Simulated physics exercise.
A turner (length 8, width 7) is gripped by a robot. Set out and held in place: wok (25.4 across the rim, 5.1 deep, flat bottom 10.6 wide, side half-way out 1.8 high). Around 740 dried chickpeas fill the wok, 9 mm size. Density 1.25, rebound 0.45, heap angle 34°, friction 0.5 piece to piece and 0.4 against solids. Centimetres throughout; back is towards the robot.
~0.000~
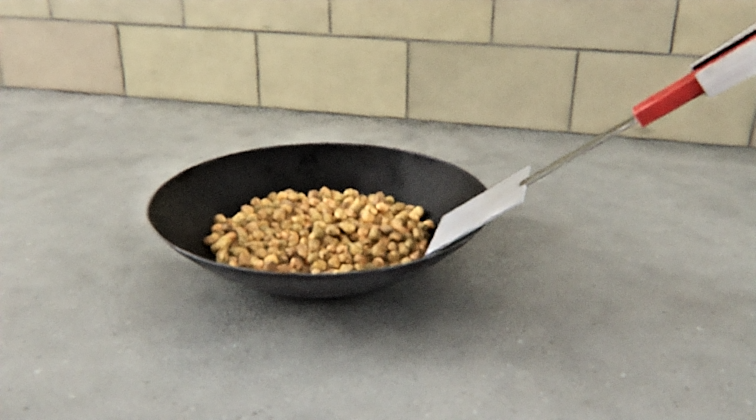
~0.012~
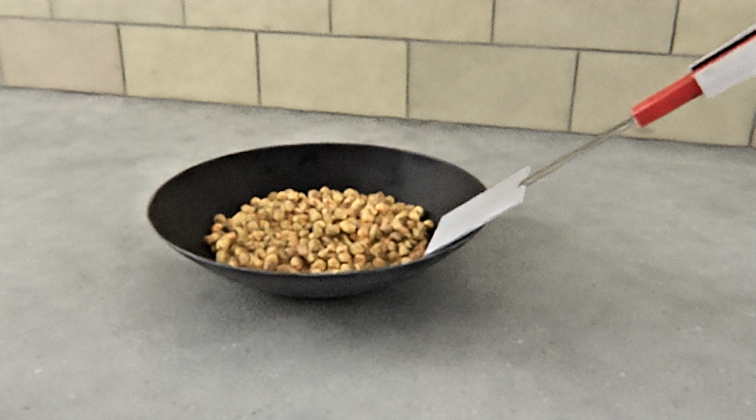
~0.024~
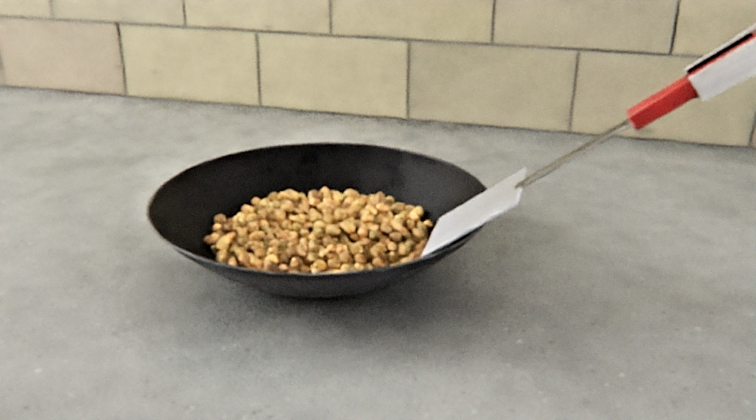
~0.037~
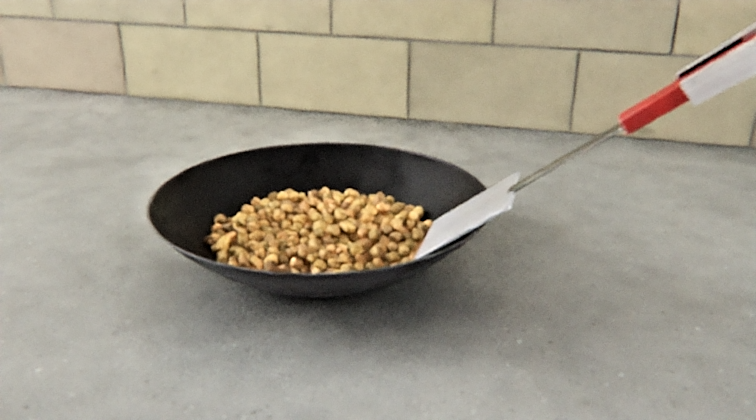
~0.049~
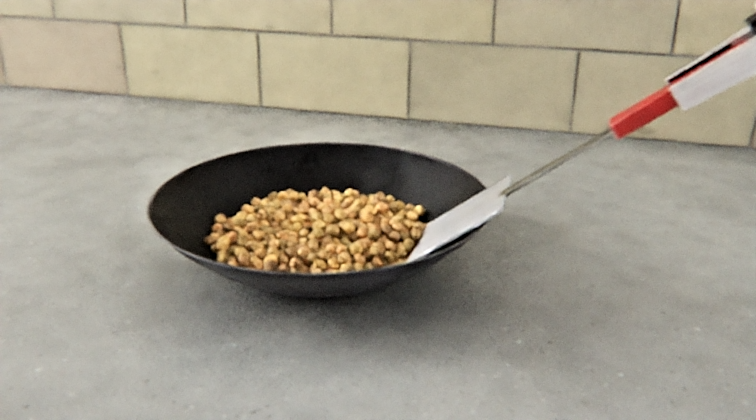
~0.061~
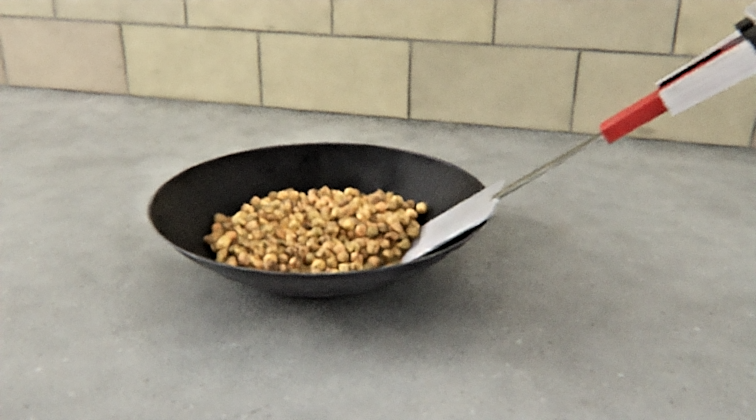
A robot arm slides a white turner slightly left into chickpeas in a black wok.
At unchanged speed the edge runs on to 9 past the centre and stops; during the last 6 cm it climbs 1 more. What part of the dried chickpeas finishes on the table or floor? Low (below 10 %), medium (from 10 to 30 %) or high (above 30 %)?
Answer: Medium; from 10 to 30 % of the dried chickpeas finish on the table or floor.
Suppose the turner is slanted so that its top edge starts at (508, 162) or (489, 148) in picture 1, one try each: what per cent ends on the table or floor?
Some 20 and 20 per cent.
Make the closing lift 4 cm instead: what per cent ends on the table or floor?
About 10 per cent.
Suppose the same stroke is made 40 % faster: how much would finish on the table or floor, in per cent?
Then about 25 per cent.
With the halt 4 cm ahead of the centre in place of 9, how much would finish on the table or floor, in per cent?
Then about 0 per cent.
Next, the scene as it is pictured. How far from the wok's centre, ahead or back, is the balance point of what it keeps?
Roughly 3.5 cm ahead.
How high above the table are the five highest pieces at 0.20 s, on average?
Roughly 4 cm.
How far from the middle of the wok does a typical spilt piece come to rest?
About 18 cm.
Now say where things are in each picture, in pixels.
The first picture shows the turner top edge at (526, 183), sloping 38°; upper third of the load around (322, 229), from x 210 to 430, top at y 190; 744 in the wok.
The second picture shows the turner top edge at (526, 183), sloping 38°; upper third of the load around (322, 229), from x 210 to 430, top at y 190.
The third picture shows the turner top edge at (522, 185), sloping 38°; upper third of the load around (322, 229), from x 210 to 430, top at y 190.
The fourth picture shows the turner top edge at (515, 189), sloping 38°; upper third of the load around (322, 229), from x 210 to 430, top at y 190.
The fifth picture shows the turner top edge at (506, 193), sloping 38°; upper third of the load around (322, 228), from x 210 to 425, top at y 190.
The sixth picture shows the turner top edge at (498, 196), sloping 38°; upper third of the load around (323, 227), from x 210 to 420, top at y 190; 744 in the wok.
After 0.20 s, sloping 38°, highest piece 4 above the table; 744 in the wok.
After 0.33 s, sloping 38°, highest piece 6 above the table; 744 in the wok.
After 0.60 s, sloping 38°, highest piece 6 above the table; 637 in the wok, 96 on the table or floor, 11 on the blade or in flight.
After 1.65 s, sloping 38°, highest piece 6 above the table; 634 in the wok, 110 on the table or floor.
In the end, 634 in the wok, 110 on the table or floor. That is 15 % on the table or floor.
